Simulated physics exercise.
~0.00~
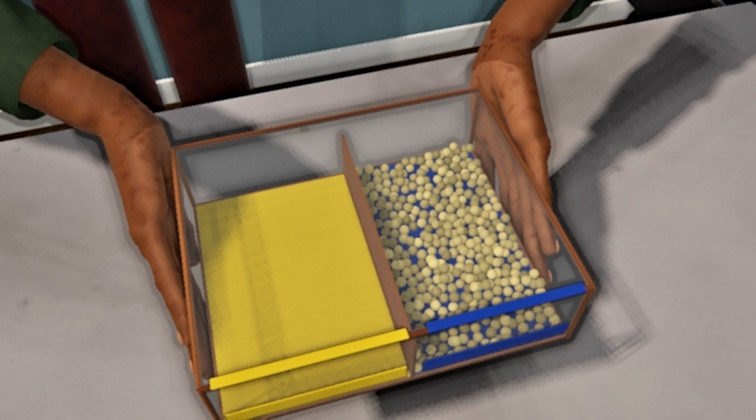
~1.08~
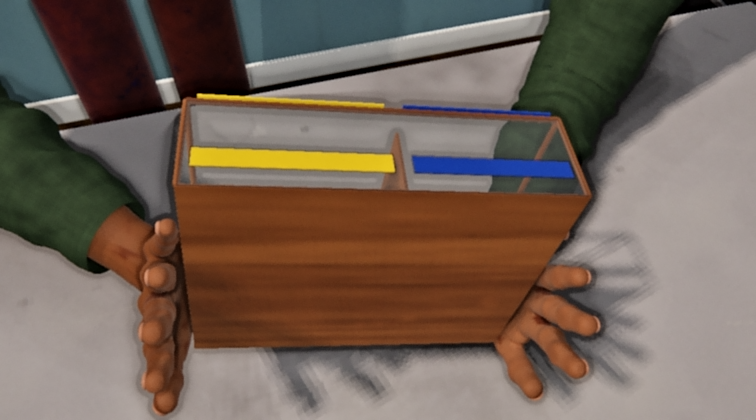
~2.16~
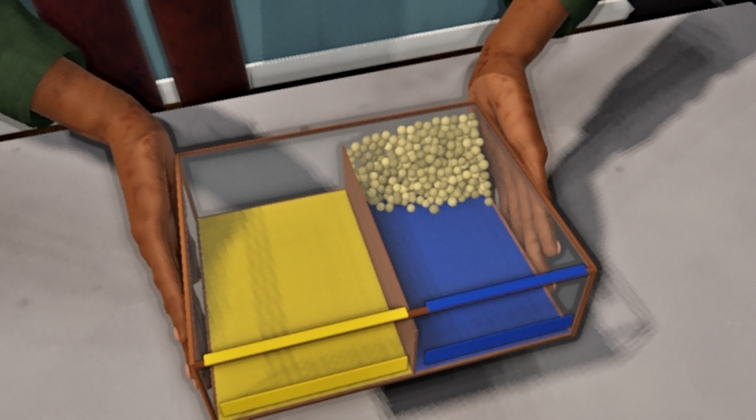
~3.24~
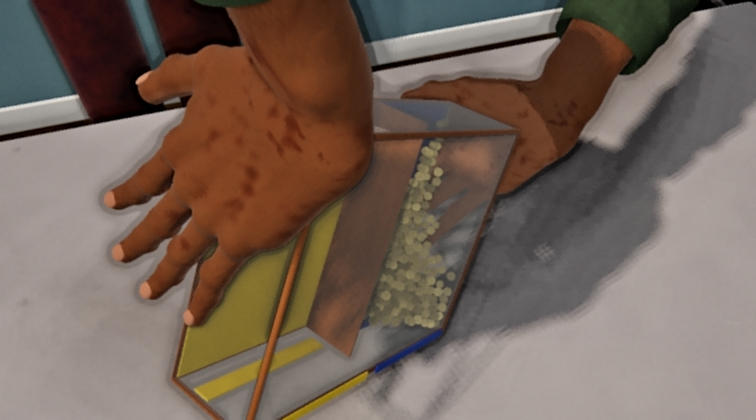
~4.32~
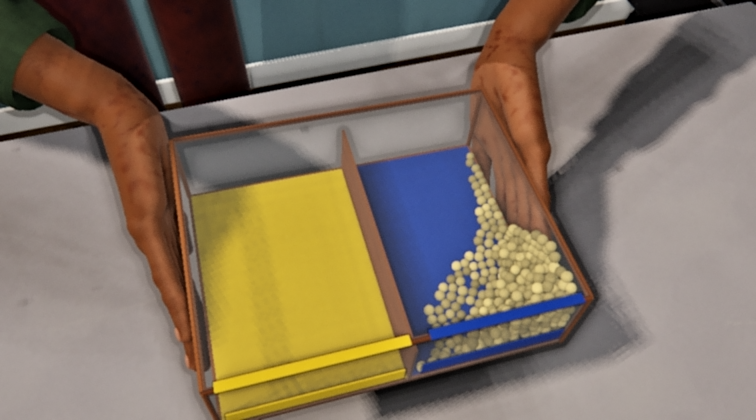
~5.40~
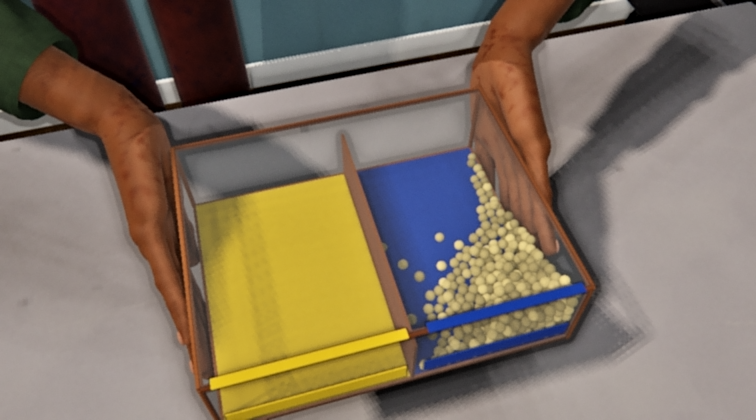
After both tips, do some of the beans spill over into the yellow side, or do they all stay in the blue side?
They all stay in the blue side, heaped mostly toward the right and near edge, and the yellow side is left empty.
Two hands tip a divided box twice, then hold it level, beans still all on blue.
